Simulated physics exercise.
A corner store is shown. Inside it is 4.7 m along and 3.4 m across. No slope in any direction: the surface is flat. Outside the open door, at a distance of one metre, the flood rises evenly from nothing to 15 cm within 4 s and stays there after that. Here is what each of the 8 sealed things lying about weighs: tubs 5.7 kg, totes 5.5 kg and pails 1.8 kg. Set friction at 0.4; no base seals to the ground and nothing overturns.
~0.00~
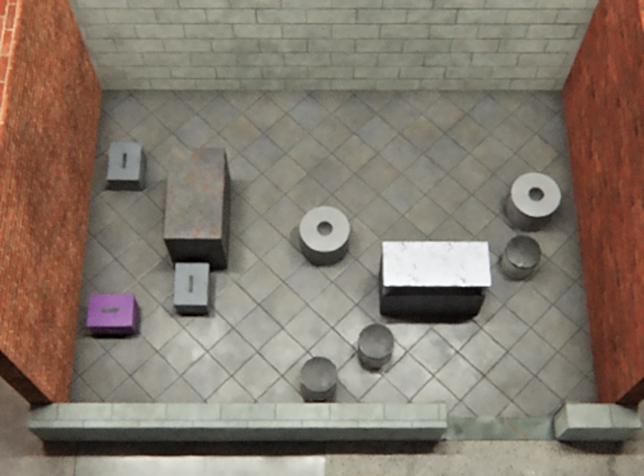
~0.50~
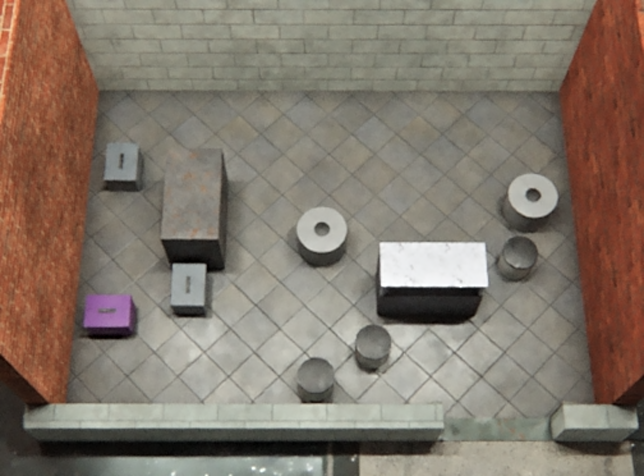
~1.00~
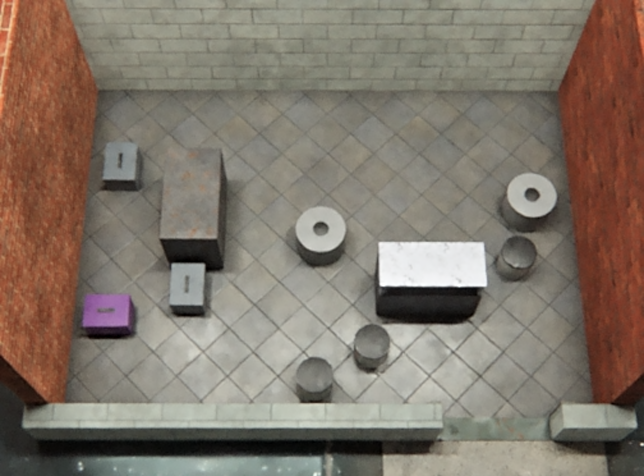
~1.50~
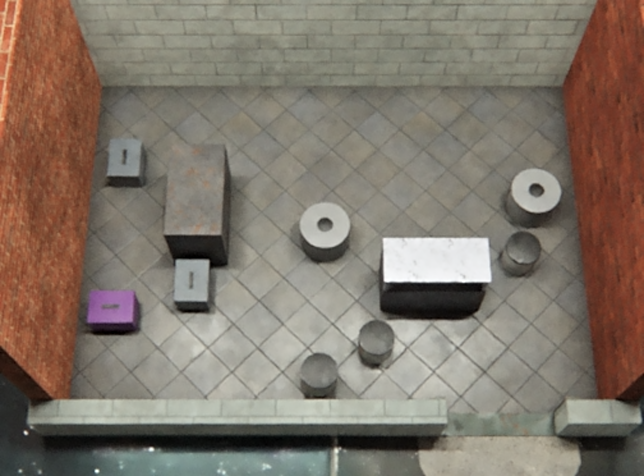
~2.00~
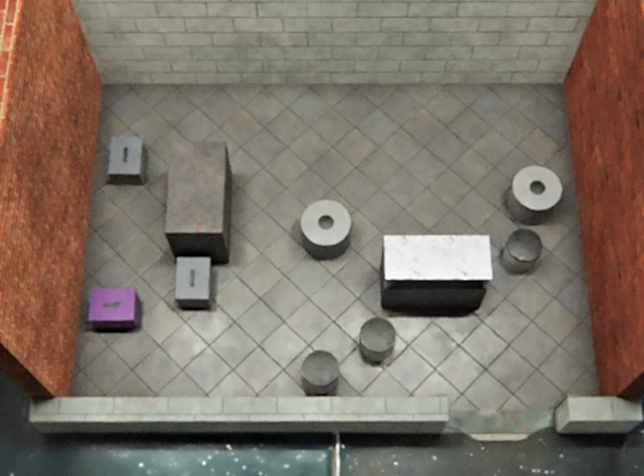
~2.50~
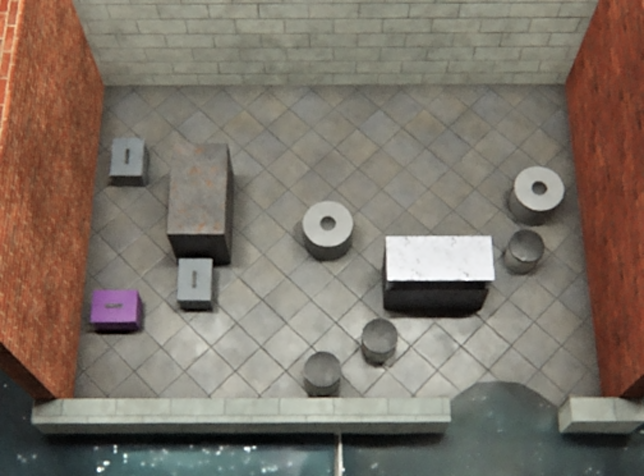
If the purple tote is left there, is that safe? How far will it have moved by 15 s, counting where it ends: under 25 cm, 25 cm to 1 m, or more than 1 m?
Watching it, I'd expect a moderate movement overall.
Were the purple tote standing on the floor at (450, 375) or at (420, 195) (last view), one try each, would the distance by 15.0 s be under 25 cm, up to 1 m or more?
Results in order: It ends up well away; it remains near its start.
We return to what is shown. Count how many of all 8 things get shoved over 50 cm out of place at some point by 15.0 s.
Count: 6.
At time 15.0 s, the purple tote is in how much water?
Somewhere close to 8 cm.
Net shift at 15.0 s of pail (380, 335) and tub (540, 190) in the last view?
First 250 cm, then 400 cm.
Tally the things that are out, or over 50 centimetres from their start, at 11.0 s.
4 of them.
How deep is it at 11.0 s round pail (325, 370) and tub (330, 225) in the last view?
First about 6 cm, second about 3 cm.
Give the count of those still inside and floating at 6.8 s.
At that point I count 2.
After 3.5 s the purple tote is near (114, 306), 0.0 m from its start, aground; 0 afloat.
After 6.8 s the purple tote is near (114, 306), 0.0 m from its start, aground; 2 afloat.
After 11.0 s the purple tote is near (121, 268), 0.4 m from its start, aground; 4 afloat.
After 15.0 s the purple tote is near (160, 267), 0.5 m from its start, afloat; 7 afloat.
